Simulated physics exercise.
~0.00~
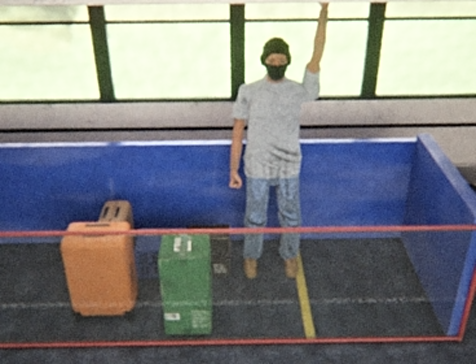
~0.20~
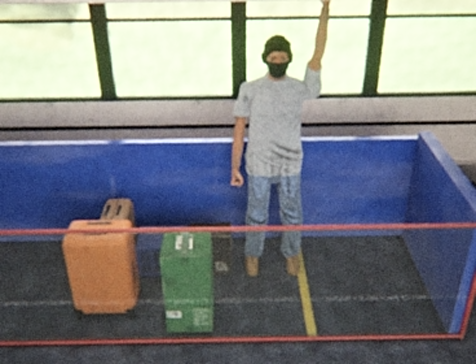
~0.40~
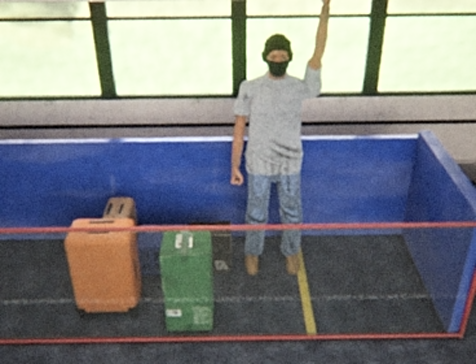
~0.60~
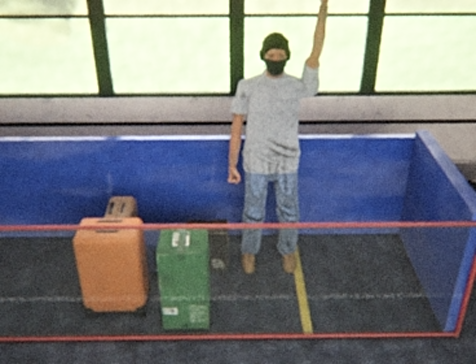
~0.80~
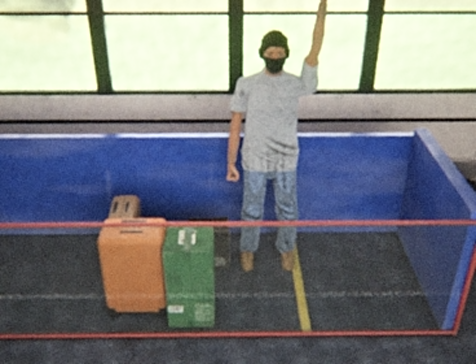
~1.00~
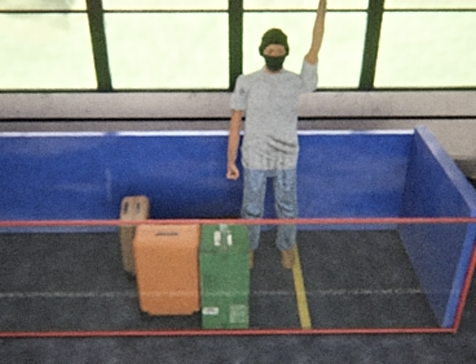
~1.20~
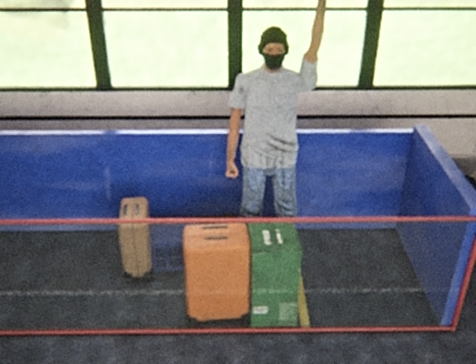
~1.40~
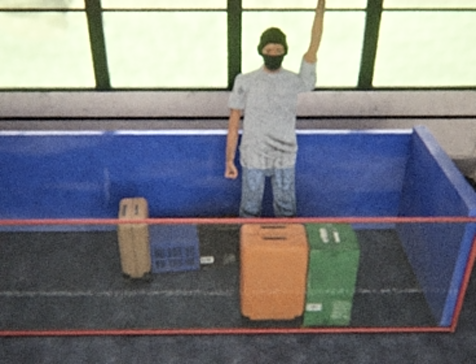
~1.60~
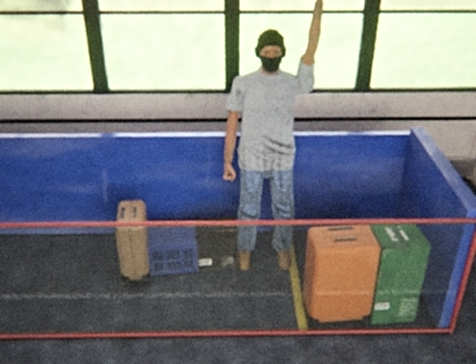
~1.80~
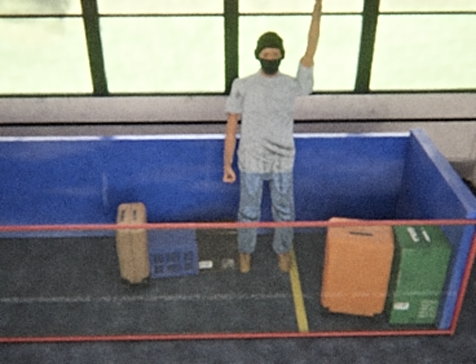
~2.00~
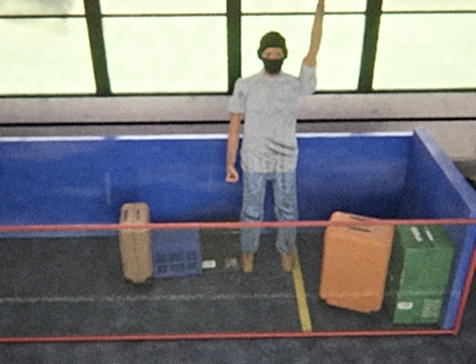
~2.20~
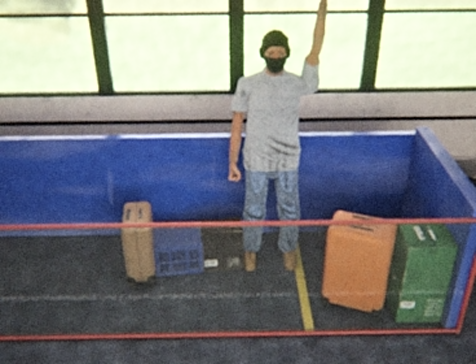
The orange case and green bag slide right past the yellow line and stop upright.
